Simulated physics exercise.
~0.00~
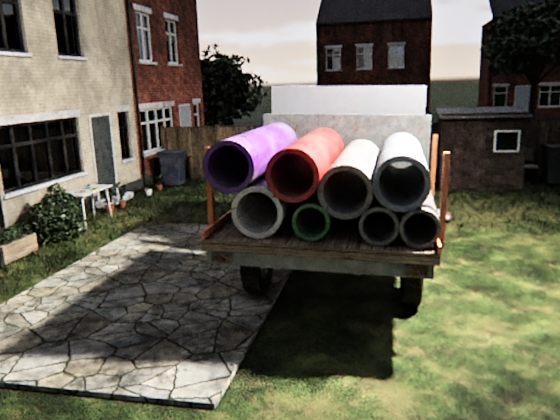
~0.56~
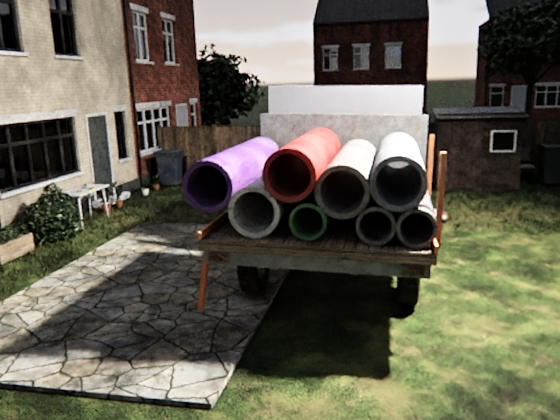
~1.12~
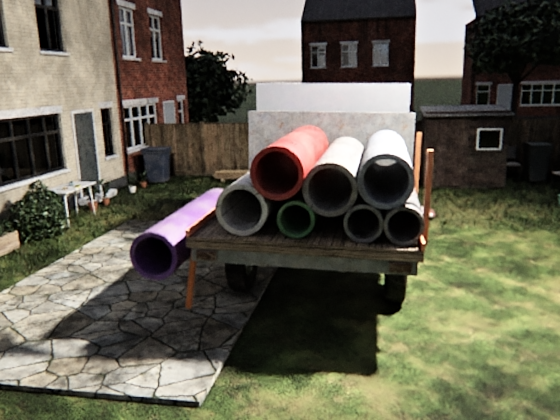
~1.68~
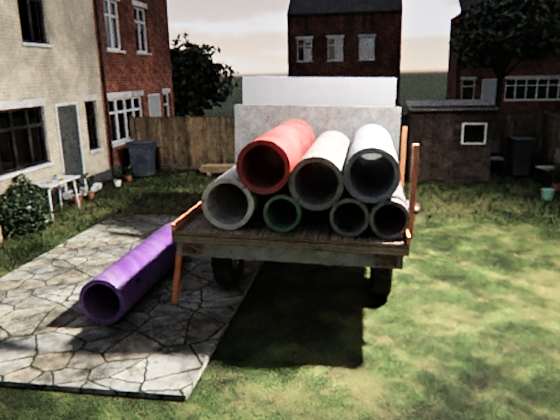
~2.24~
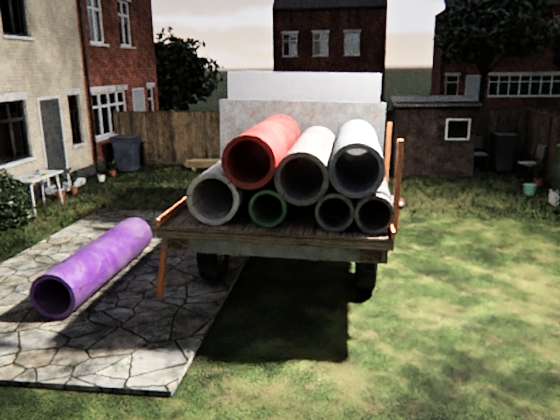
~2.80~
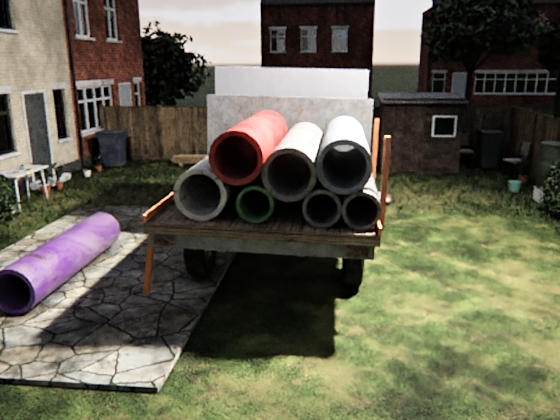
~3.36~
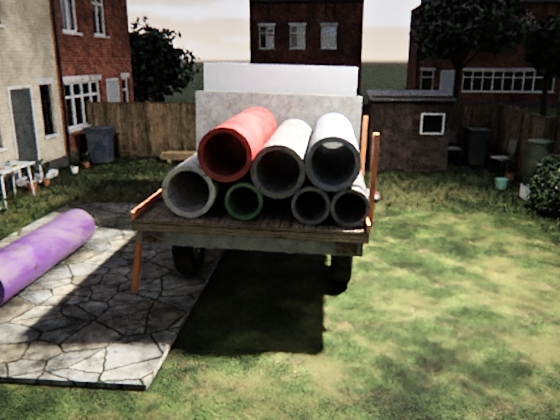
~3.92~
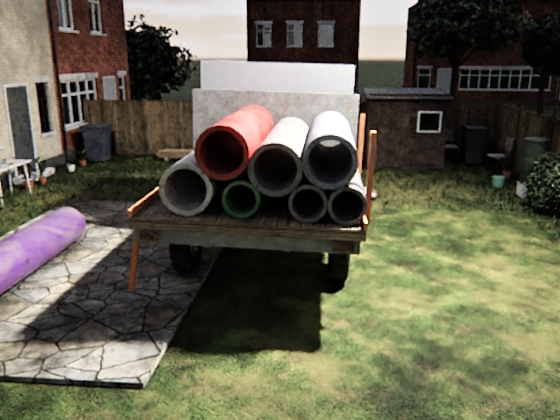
A purple pipe rolls off the left side of a parked flatbed's load as the posts there swing down, drops onto the paving and rolls further left. The red, green and grey pipes stay stacked on the deck while the view pans right, leaving the purple one lying at the left edge.
